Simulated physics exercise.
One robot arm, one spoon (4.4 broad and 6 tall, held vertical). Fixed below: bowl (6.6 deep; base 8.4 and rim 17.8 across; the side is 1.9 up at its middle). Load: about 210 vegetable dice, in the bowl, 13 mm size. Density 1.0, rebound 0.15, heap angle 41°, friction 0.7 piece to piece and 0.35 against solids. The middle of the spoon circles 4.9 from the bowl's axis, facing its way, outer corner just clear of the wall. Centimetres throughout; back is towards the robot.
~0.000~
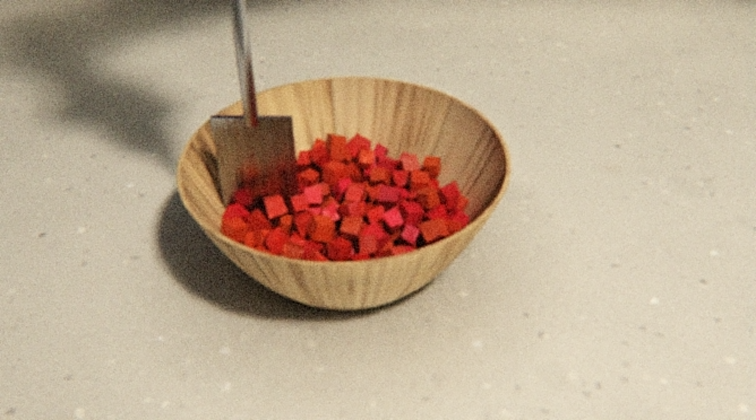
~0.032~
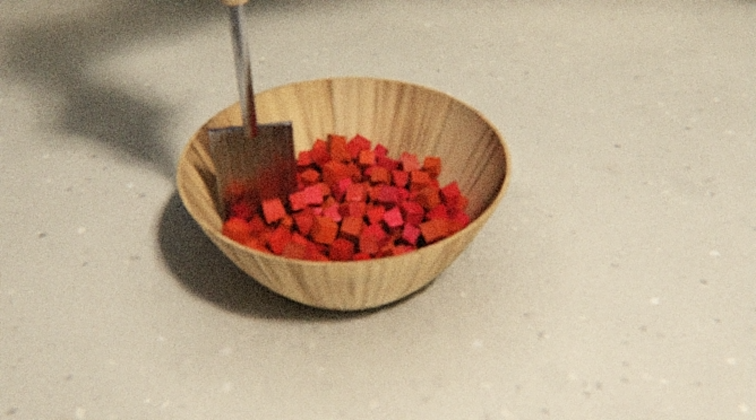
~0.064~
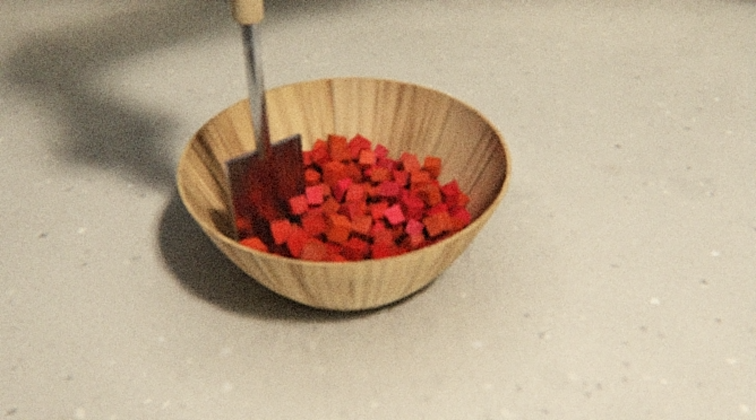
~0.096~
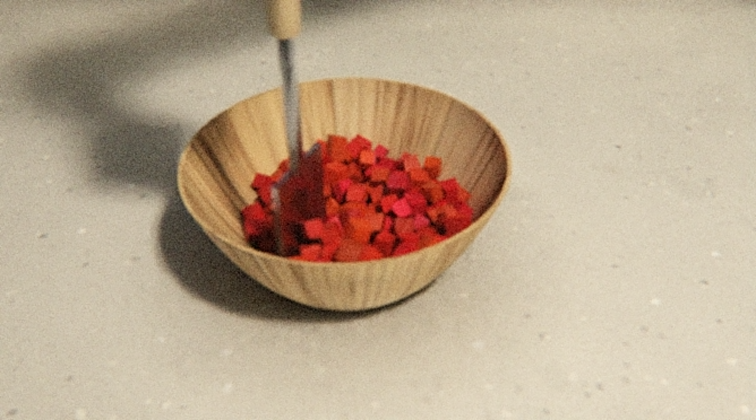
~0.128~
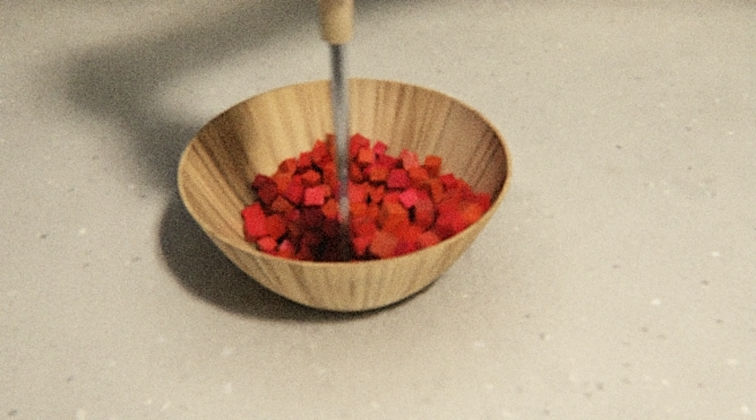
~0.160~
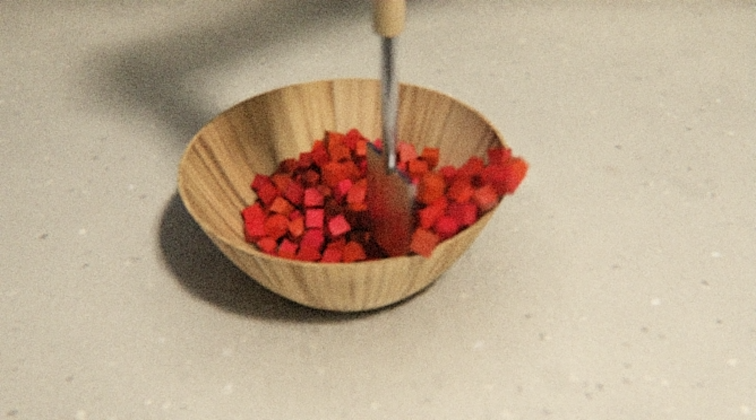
A wooden bowl holds red cubes as a metal spatula pushes them rightward.
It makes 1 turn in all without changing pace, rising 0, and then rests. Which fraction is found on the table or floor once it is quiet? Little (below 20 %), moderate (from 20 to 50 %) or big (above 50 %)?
Answer: Moderate; from 20 to 50 % of the vegetable dice finish on the table or floor.
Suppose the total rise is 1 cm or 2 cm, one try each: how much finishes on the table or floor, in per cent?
About 20 and 15 per cent.
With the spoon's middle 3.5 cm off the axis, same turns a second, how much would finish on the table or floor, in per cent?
Then about 30 per cent.
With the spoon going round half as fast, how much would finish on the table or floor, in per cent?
Then about 10 per cent.
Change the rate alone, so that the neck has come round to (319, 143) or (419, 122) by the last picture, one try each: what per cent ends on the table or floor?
Some 15 and 30 per cent.
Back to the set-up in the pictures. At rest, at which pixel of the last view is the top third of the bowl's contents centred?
At about (314, 255).
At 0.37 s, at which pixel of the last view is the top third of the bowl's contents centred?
Around (268, 143).
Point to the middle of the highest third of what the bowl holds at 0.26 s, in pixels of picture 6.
Near (396, 134).
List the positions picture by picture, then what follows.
In the first picture, spoon neck at (248, 92), 0° round; upper third of the load around (359, 204), from x 235 to 460, top at y 145; 214 in the bowl.
In the second picture, spoon neck at (248, 101), 11° round; upper third of the load around (355, 211), from x 235 to 460, top at y 145.
In the third picture, spoon neck at (260, 122), 38° round; upper third of the load around (363, 214), from x 250 to 460, top at y 145.
In the fourth picture, spoon neck at (295, 139), 66° round; upper third of the load around (382, 225), from x 255 to 460, top at y 145.
In the fifth picture, spoon neck at (342, 144), 93° round; upper third of the load around (405, 214), from x 255 to 480, top at y 145.
In the sixth picture, spoon neck at (390, 136), 121° round; upper third of the load around (431, 194), from x 255 to 515, top at y 140; 213 in the bowl, 1 in flight or on the tool.
After 0.26 s, 210° round, highest piece 9 above the table; 190 in the bowl, 1 on the table or floor, 23 in flight or on the tool.
After 0.37 s, 298° round, highest piece 10 above the table; 171 in the bowl, 22 on the table or floor, 21 in flight or on the tool.
After 0.62 s, 0° round, highest piece 6 above the table; 147 in the bowl, 66 on the table or floor, 1 in flight or on the tool.
After 1.32 s, 0° round, highest piece 6 above the table; 147 in the bowl, 67 on the table or floor.
At rest, 147 in the bowl, 67 on the table or floor. That is 31 % on the table or floor.
